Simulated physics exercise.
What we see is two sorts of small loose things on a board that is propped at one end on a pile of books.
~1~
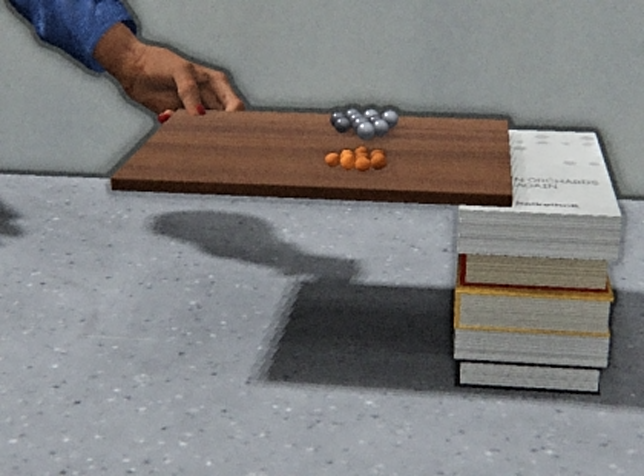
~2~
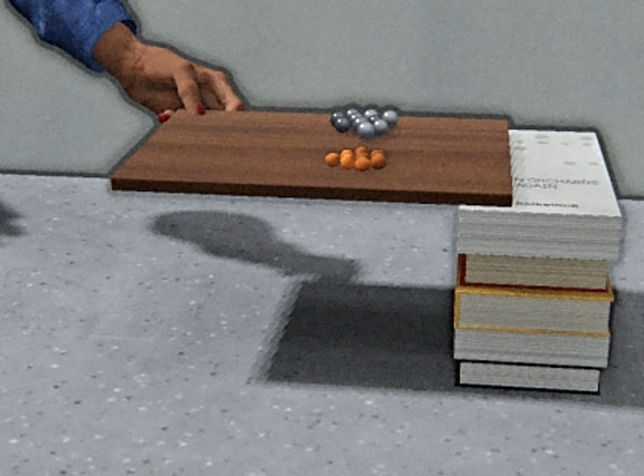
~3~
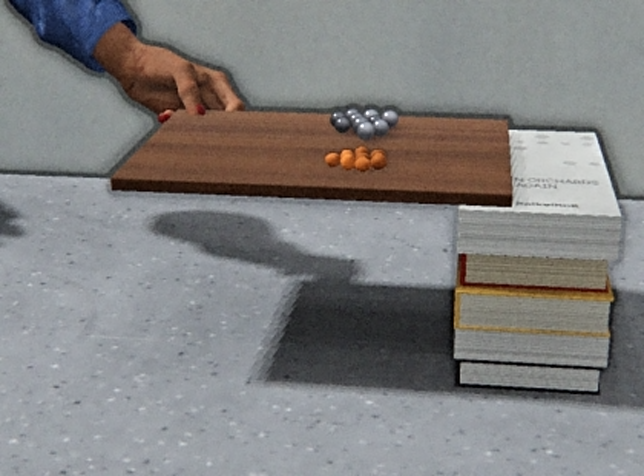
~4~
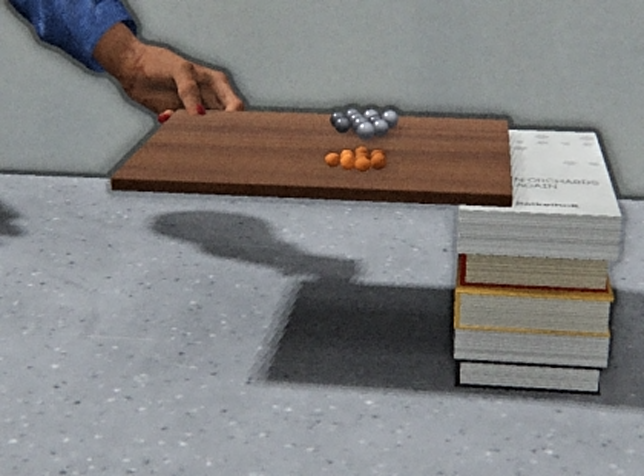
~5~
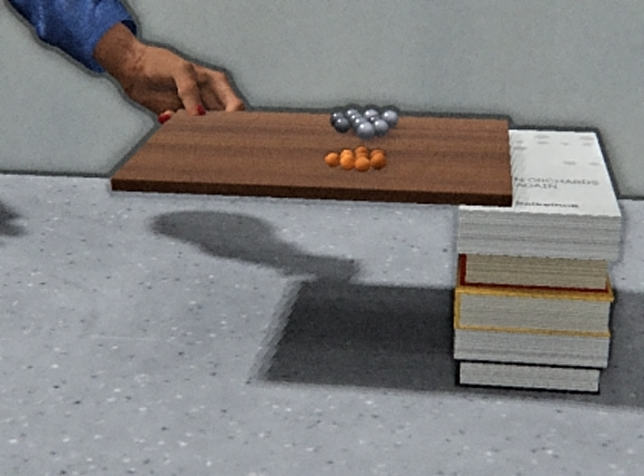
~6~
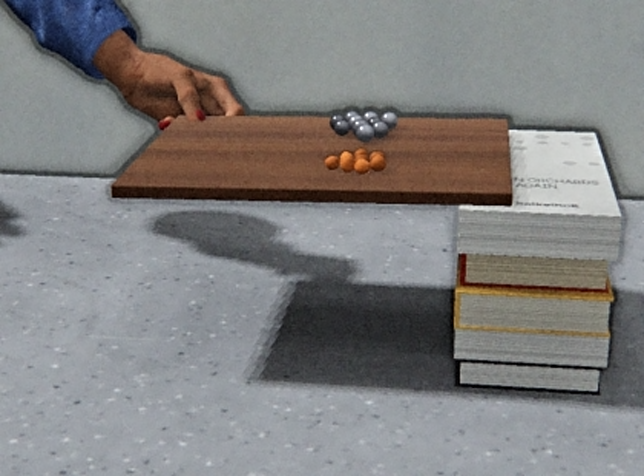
The clip opens on a hand holding the left end of a level wooden board whose right end rests on a stack of books, with small grey balls and small orange pieces sitting on top. For most of the clip nothing moves, then the hand lowers its end very slightly while both groups stay still.
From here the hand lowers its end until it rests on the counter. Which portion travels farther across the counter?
The back-end portion gets the longer run.
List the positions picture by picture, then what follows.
Held end of the board at (125, 181), level; book pile at (533, 188), tall, over half the board's length; near portion at (363, 159), a few coated peanuts; far portion at (357, 121), a few steel balls, in the first frame.
Held end of the board at (125, 181), level; far portion at (357, 121), in the second frame.
Held end of the board at (125, 181), level; near portion at (363, 159), in the third frame.
Held end of the board at (125, 181), level; far portion at (357, 121), in the fourth frame.
Held end of the board at (125, 182), level; near portion at (363, 160), in the fifth frame.
Held end of the board at (126, 189), down by 1°; book pile at (533, 188); near portion at (363, 162), not moving; far portion at (356, 124), not moving, in the sixth frame.
Then, 0.37 s after the last picture, board sloping at 11°; near portion all still on the board; far portion all still on the board.
Then, 0.83 s after the last picture, board sloping at 24°; near portion all still on the board; far portion mostly less than half a board's length out.
Then, 1.33 s after the last picture, board resting at 34°; near portion mostly less than half a board's length out; far portion mostly up to a board's length out.
By the end, board resting at 34°; near portion mostly less than half a board's length out; far portion mostly more than two board lengths out, about half gone off the counter; the far portion has gone farther.
